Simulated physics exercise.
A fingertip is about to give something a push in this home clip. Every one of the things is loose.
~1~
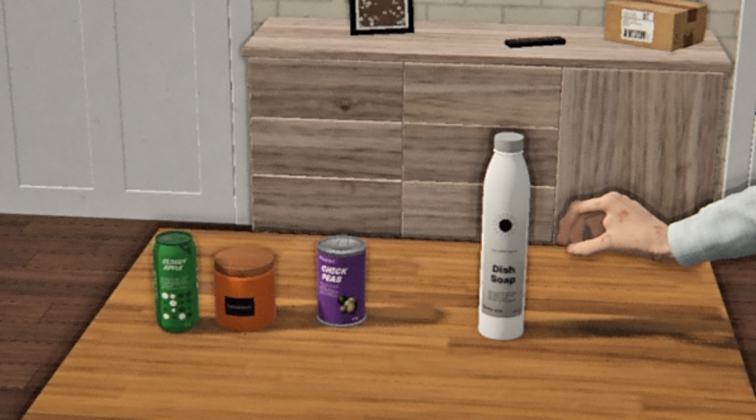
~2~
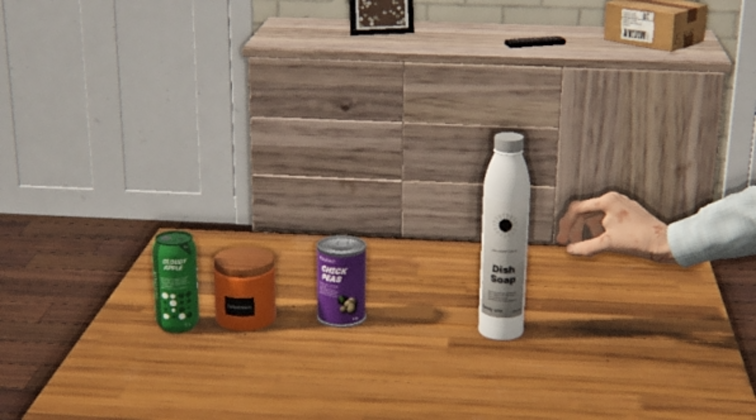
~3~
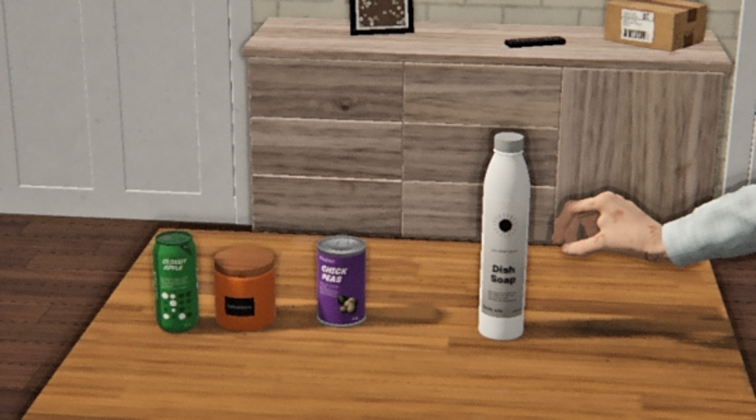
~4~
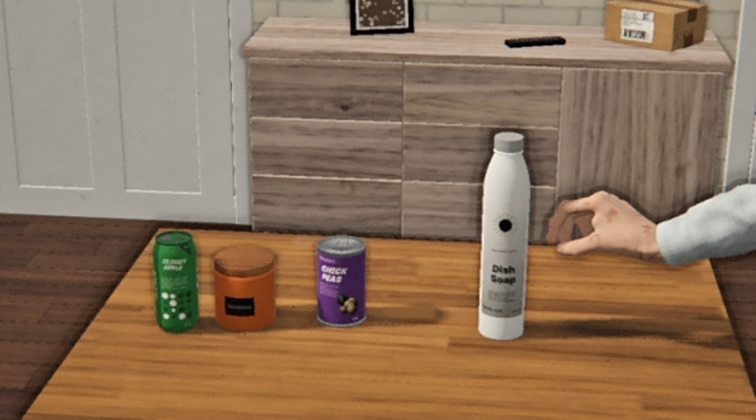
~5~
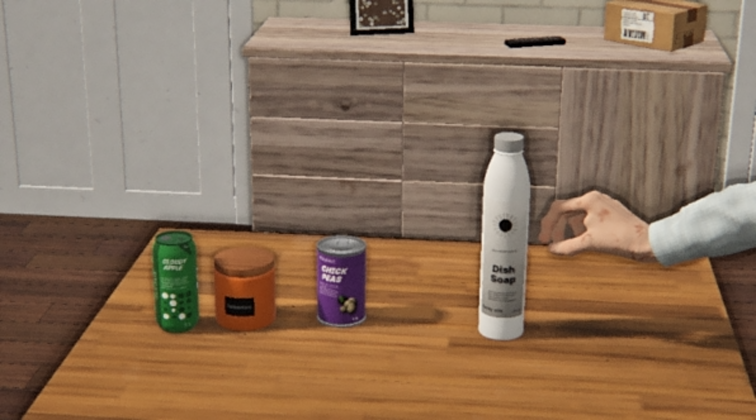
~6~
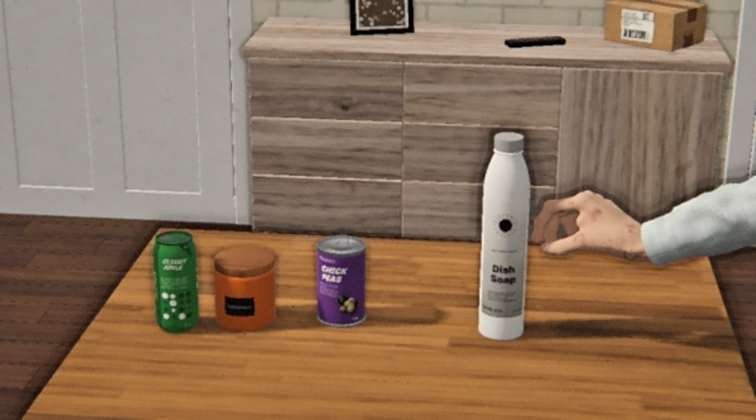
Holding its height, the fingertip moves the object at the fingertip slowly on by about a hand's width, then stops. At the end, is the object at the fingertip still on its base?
No.
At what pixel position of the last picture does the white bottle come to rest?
End position, last frame: About (367, 375).
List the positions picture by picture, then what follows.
In the first picture, white bottle (505, 236).
In the second picture, white bottle (505, 236).
In the third picture, white bottle (505, 236).
In the fourth picture, white bottle (505, 236).
In the fifth picture, white bottle (505, 236).
In the sixth picture, white bottle (505, 236).
Then, 0.50 s on from there, white bottle turned 23° from how it was put near (463, 234).
Then, 0.80 s on from there, white bottle turned 57° from how it was put near (403, 263).
Then, 1.10 s on from there, white bottle on its side near (375, 331).
Then, 1.70 s on from there, white bottle on its side near (370, 358).
In the end, toppled on the table, white bottle. At the end, from the last picture's camera, white bottle near (367, 374).
